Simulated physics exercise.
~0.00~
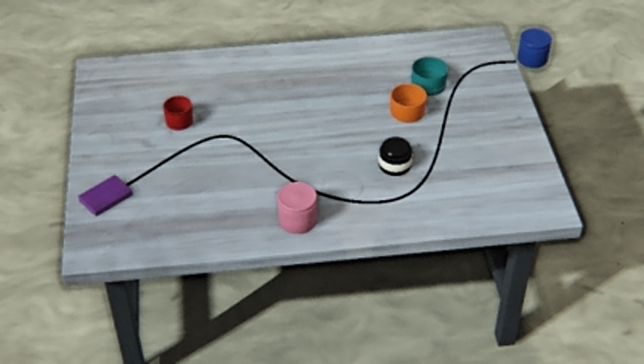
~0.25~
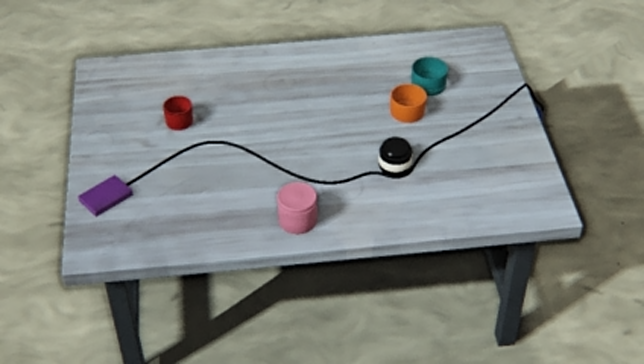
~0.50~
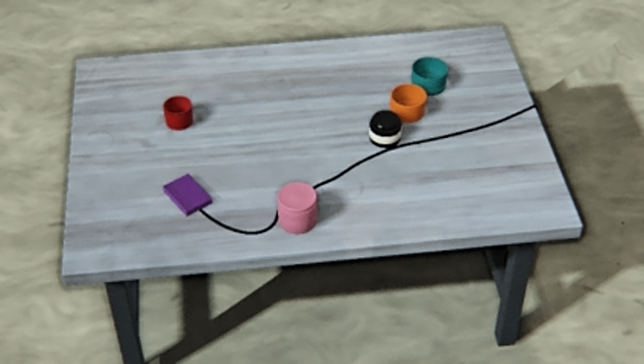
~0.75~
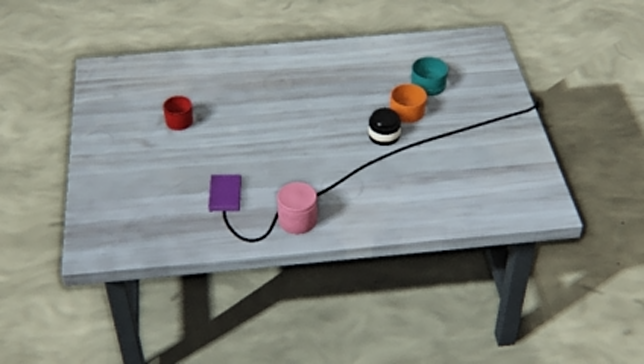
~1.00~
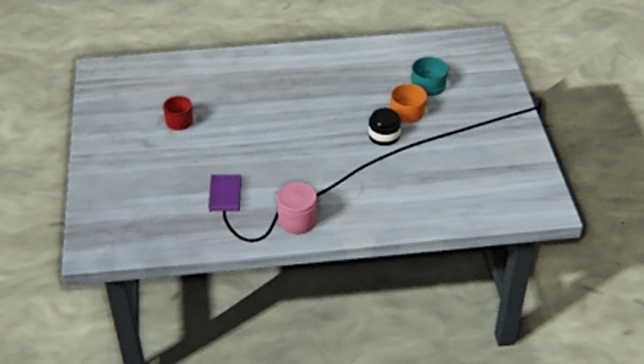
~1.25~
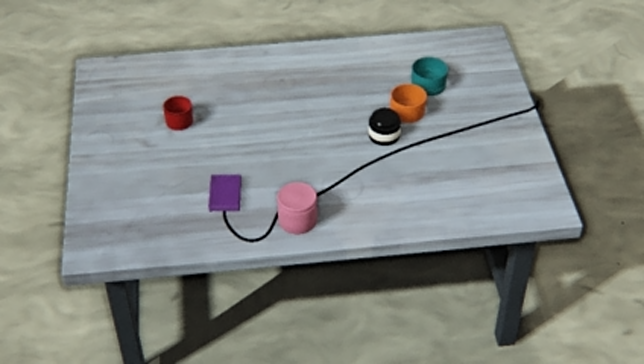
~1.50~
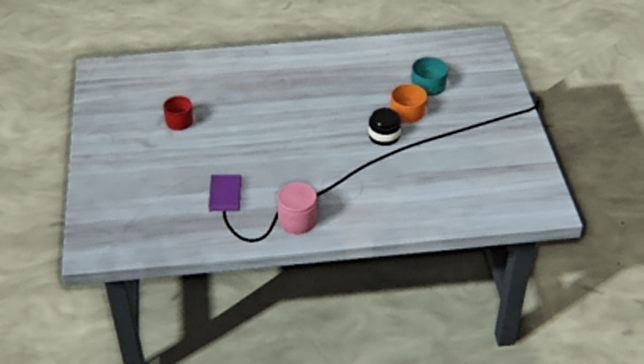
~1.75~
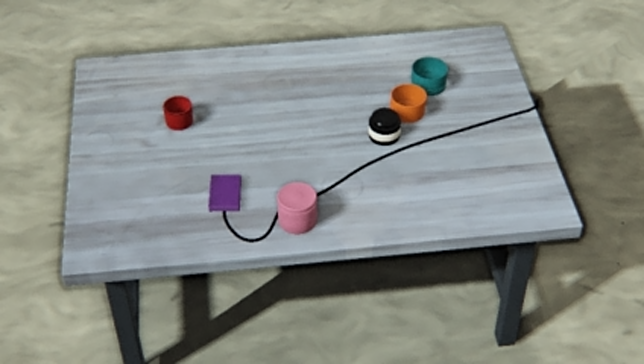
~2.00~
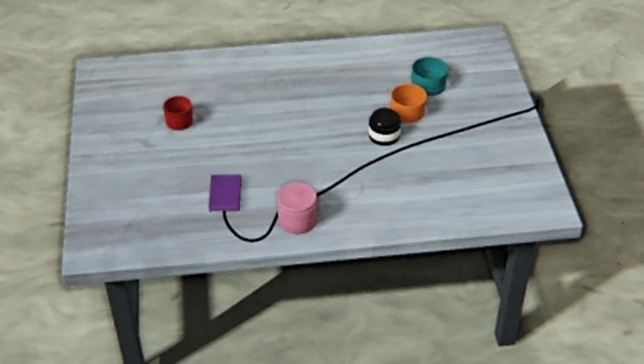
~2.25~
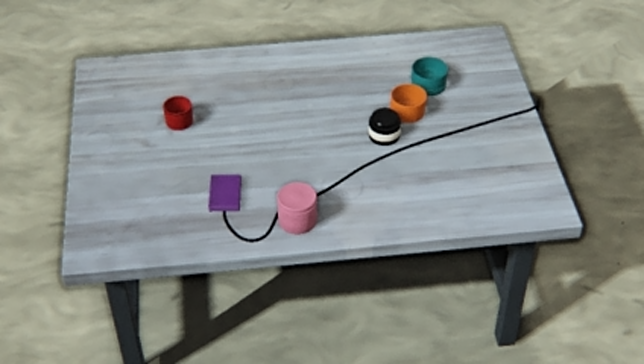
Blue speaker dropping off a table's right edge, its cable nudging a black jar and dragging a purple phone right before stopping.
